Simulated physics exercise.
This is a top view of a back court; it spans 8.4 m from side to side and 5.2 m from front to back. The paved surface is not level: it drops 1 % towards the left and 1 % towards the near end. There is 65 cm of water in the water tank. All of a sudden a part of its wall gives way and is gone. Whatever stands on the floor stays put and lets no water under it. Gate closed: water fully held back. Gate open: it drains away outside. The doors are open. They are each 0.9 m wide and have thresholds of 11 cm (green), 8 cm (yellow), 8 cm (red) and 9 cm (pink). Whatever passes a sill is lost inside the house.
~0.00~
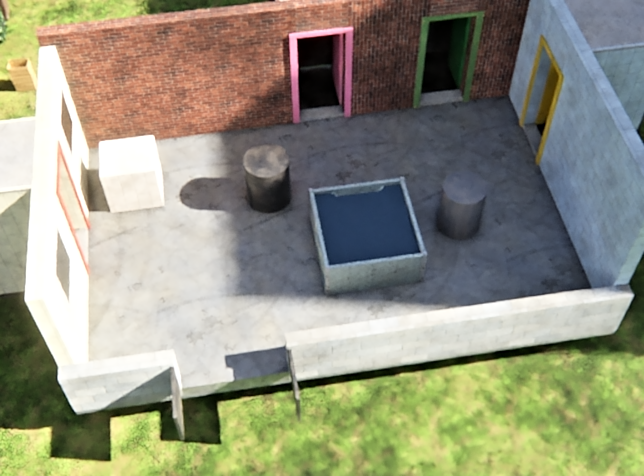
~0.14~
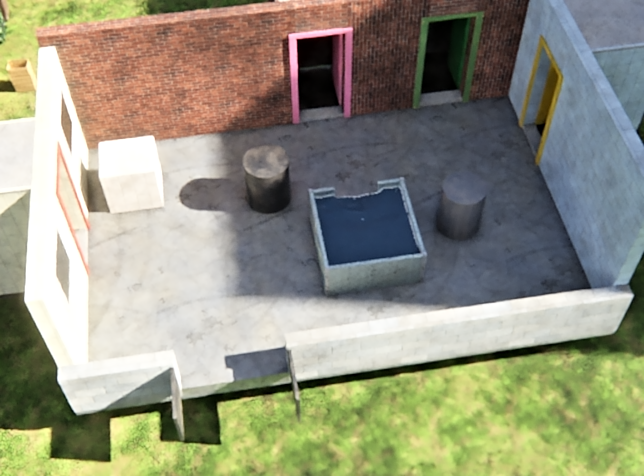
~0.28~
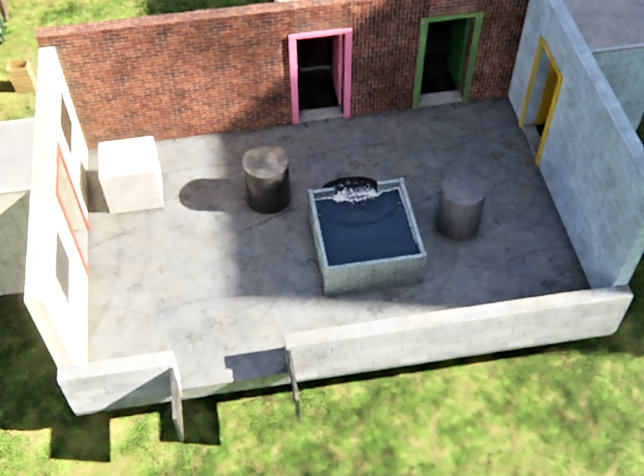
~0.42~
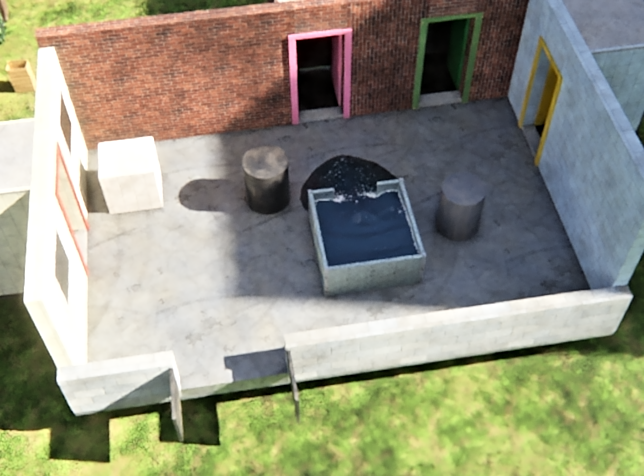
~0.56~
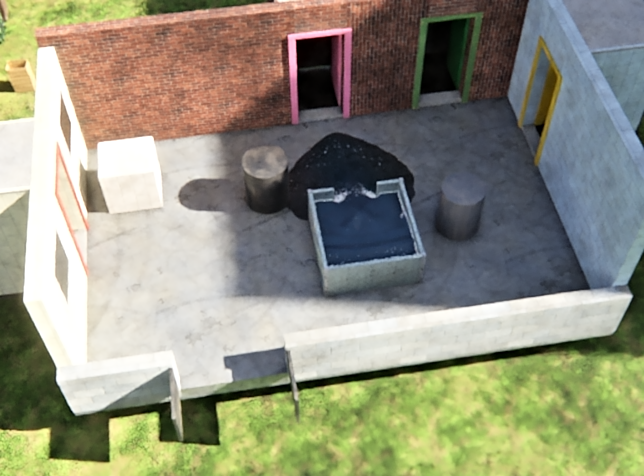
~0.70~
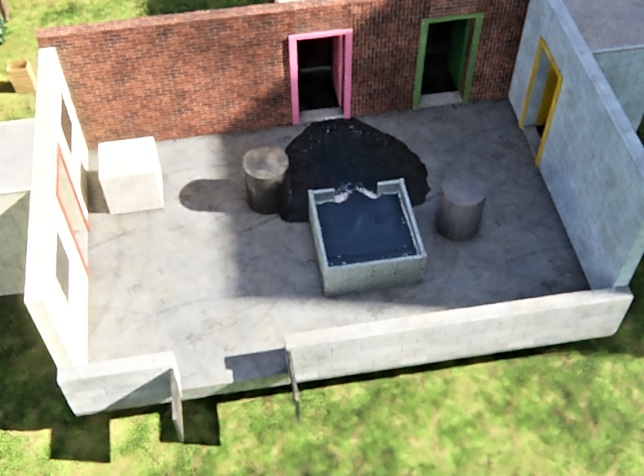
In the video, a square tank of water stands in a paved walled courtyard when part of its far wall disappears, and water pours out, spreading as a dark pool behind the tank toward the brick wall and cylinders.
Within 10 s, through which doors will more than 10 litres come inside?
In order: The green door will see an amount within the limit come in, the yellow door will see an amount within the limit come in, the red door will see an amount within the limit come in, the pink door will see too much water come in.
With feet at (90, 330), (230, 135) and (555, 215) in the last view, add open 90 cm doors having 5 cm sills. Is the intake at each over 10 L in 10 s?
Note, doorways in listed order: Stays short, goes beyond, stays short.
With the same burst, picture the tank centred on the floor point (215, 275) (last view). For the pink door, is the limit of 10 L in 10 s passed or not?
Pink: Within limit.
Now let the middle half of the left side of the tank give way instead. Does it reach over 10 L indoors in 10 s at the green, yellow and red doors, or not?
The green door comes out less than that, the yellow door less than that and the red door more than that.
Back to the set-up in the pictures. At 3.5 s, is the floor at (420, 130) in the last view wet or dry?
It is under water.
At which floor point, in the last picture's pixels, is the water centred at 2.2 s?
Near (354, 203).
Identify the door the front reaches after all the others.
Door: Red.
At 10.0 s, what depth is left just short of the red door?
3.5 cm or so.
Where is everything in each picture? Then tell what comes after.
In the first picture, still water, 65 cm deep, in the water tank at (366, 225).
In the second picture, water pours out on the water tank's far side and has run 0.5 m, to a hidden place; typically 9 cm deep outside, 65 cm at the water tank's back.
In the third picture, water pours out on the water tank's far side and has run 0.8 m, to (365, 180); typically 10 cm deep outside, 65 cm at the water tank's back.
In the fourth picture, the front is at (349, 159), 1.4 m from the gap on the water tank's far side; 1.7 m2 of floor is under water; 64 cm left at the back of the water tank.
In the fifth picture, water pours out on the water tank's far side and has run 1.9 m, to (340, 136); typically 5 cm deep outside, 57 cm at the water tank's back.
In the sixth picture, the front is at (319, 122), 2.4 m from the gap on the water tank's far side; 4.6 m2 of floor is under water; 55 cm left at the back of the water tank.
After 1.4 s water covers 20 % of the floor and is deepest (32 cm) near (358, 207); green door not reached, yellow door not reached, red door not reached, pink door 17 cm at the sill, 43 L in.
After 2.2 s water covers 25 % of the floor and is deepest (22 cm) near (358, 207); green door 12 cm at the sill, 0 L in, yellow door not reached, red door not reached, pink door 22 cm at the sill, 113 L in.
After 3.5 s water covers 35 % of the floor and is deepest (18 cm) near (358, 207); green door 6 cm at the sill, 1 L in, yellow door 10 cm at the sill, 1 L in, red door not reached, pink door 15 cm at the sill, 161 L in.
After 6.0 s water covers 60 % of the floor and is deepest (14 cm) near (88, 163); green door 4 cm at the sill, 1 L in, yellow door 7 cm at the sill, 3 L in, red door 3 cm at the sill, 0 L in, pink door 9 cm at the sill, 184 L in.
After 10.0 s water covers 85 % of the floor and is deepest (9 cm) near (88, 390); green door 3 cm at the sill, 1 L in, yellow door 3 cm at the sill, 3 L in, red door 3 cm at the sill, 0 L in, pink door 5 cm at the sill, 184 L in.
